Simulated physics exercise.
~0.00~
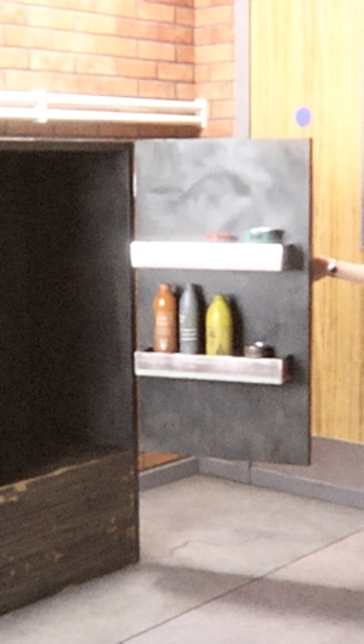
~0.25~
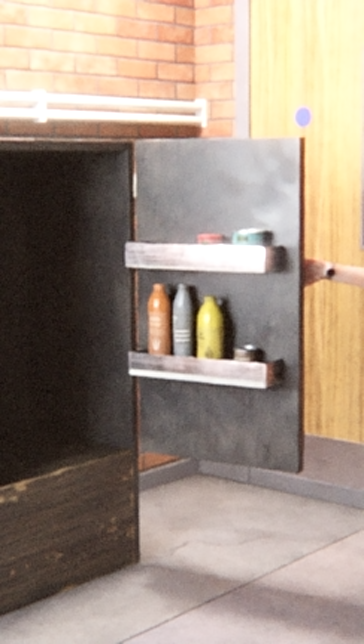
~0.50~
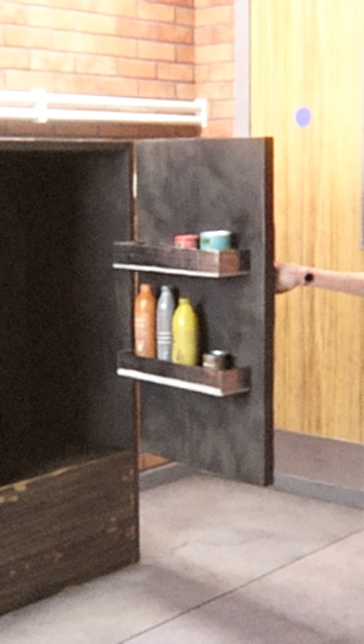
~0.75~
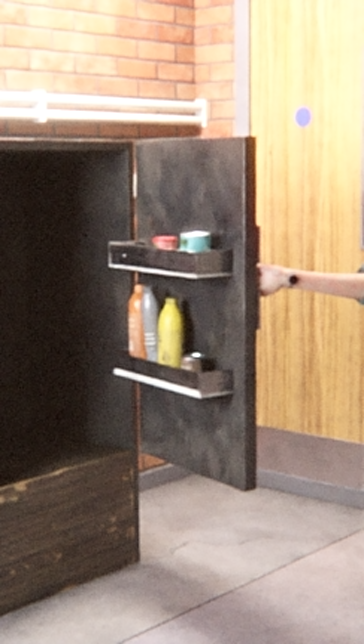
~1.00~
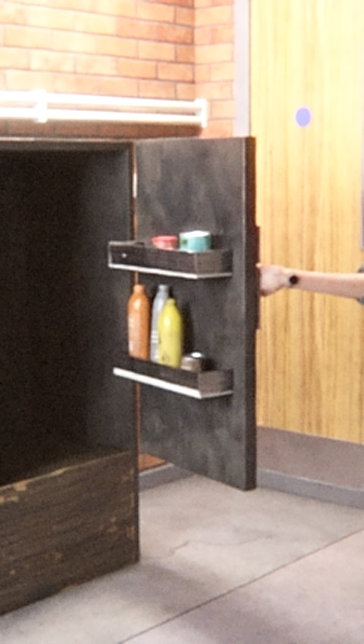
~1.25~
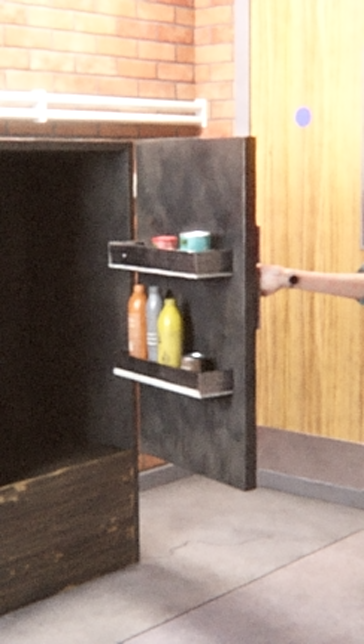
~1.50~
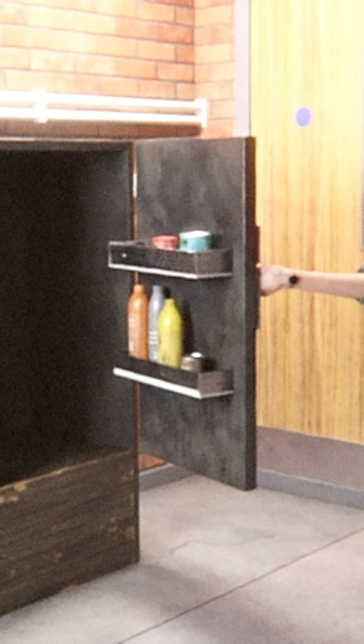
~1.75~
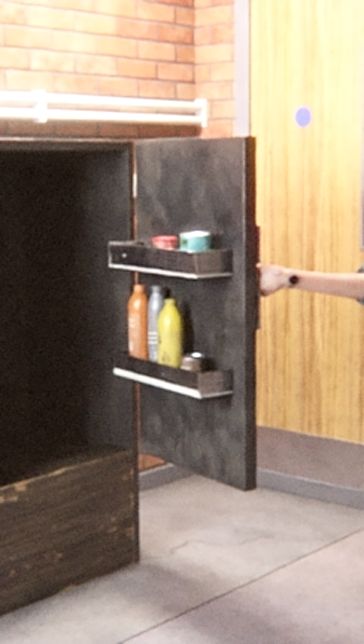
The dark locker door, carrying bottles and tins on two racks, swung partway toward closed with a hand at its outer edge, then stopped; the grey bottle shifted slightly beside the orange one, and everything remained on the racks, with the bottles upright.
